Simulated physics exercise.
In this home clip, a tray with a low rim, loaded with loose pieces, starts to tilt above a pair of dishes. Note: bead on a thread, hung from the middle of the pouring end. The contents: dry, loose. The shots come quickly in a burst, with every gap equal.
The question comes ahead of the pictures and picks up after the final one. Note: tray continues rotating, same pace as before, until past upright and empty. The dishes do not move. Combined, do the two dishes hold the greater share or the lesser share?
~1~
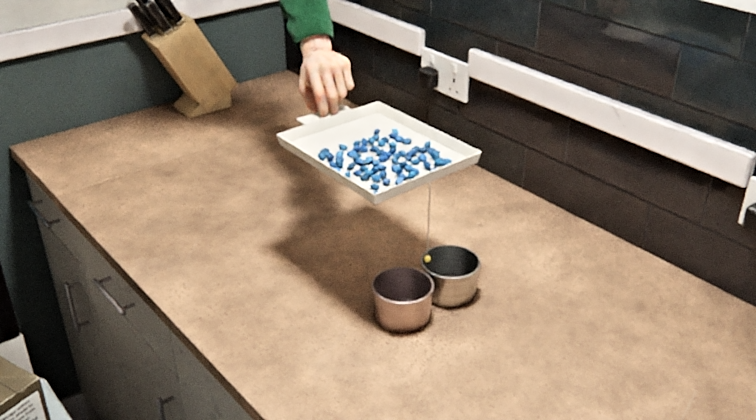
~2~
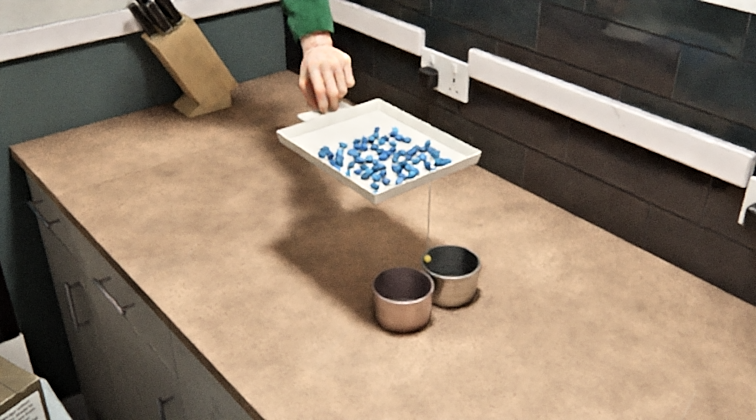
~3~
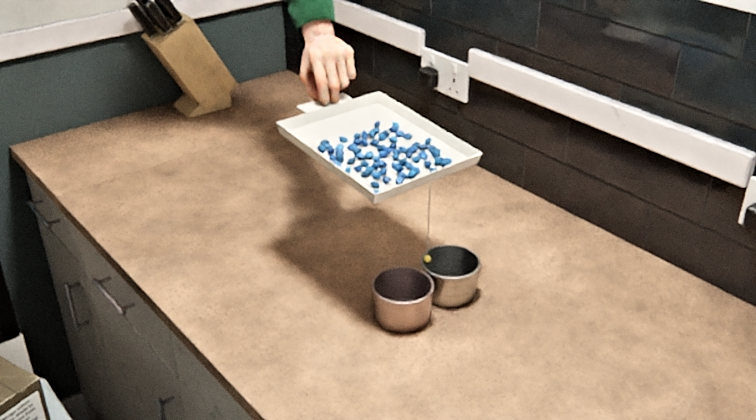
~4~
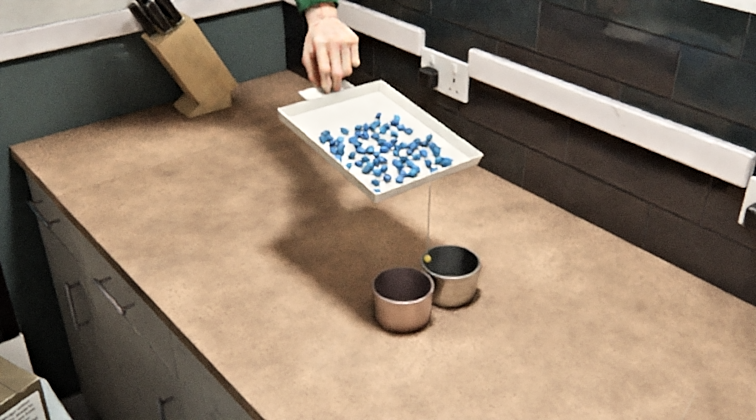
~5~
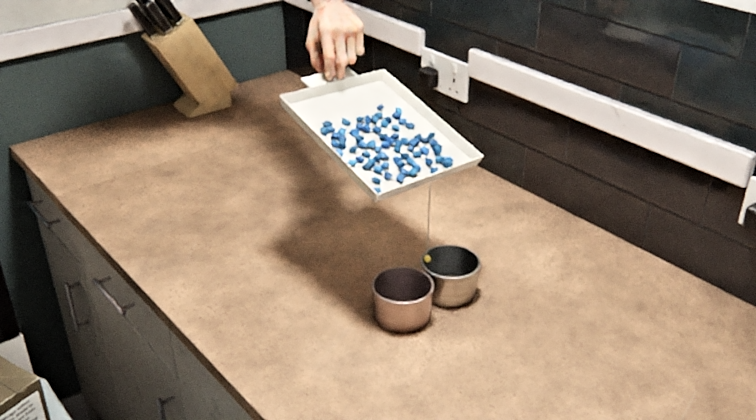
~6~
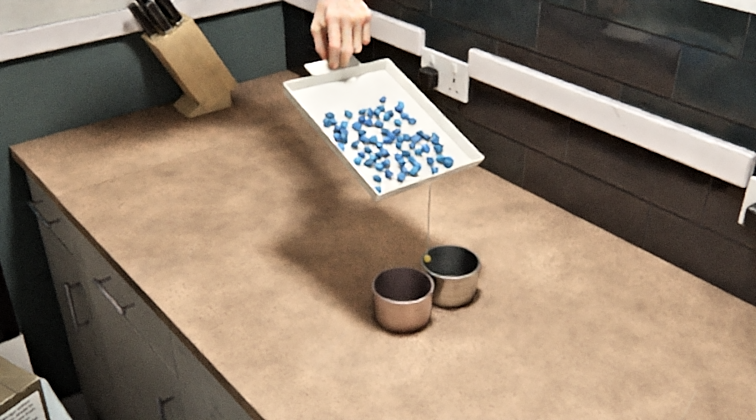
The lesser share.
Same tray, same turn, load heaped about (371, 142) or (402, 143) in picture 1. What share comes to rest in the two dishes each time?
Roughly 30 per cent, then roughly 20 per cent.
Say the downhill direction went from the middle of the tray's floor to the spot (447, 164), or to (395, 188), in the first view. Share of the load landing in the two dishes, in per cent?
First case around 50 per cent, second case 50 per cent.
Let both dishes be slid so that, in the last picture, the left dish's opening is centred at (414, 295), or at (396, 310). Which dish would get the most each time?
Right side first, Right side second.
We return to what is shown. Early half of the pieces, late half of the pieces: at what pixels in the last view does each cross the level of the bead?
Starting near (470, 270), moving on to near (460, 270).
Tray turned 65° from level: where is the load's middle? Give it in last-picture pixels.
Somewhere about (432, 168).
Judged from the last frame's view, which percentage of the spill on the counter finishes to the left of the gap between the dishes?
Close to 0 %.
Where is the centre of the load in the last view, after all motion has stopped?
Close to (485, 323), more or less.
Soon, tray tipped steeply; nearly all on the tray; a stray few in the air.
A while on, tray tipped past a quarter turn; about a third on the tray; a stray few in the left dish; a stray few in the right dish; about a third outside both; about a quarter in the air.
Towards the end, tray tipped past a quarter turn; a stray few in the left dish; a small part in the right dish; most outside both.
Finally, tray tipped past a quarter turn; a stray few in the left dish; a small part in the right dish; most outside both.
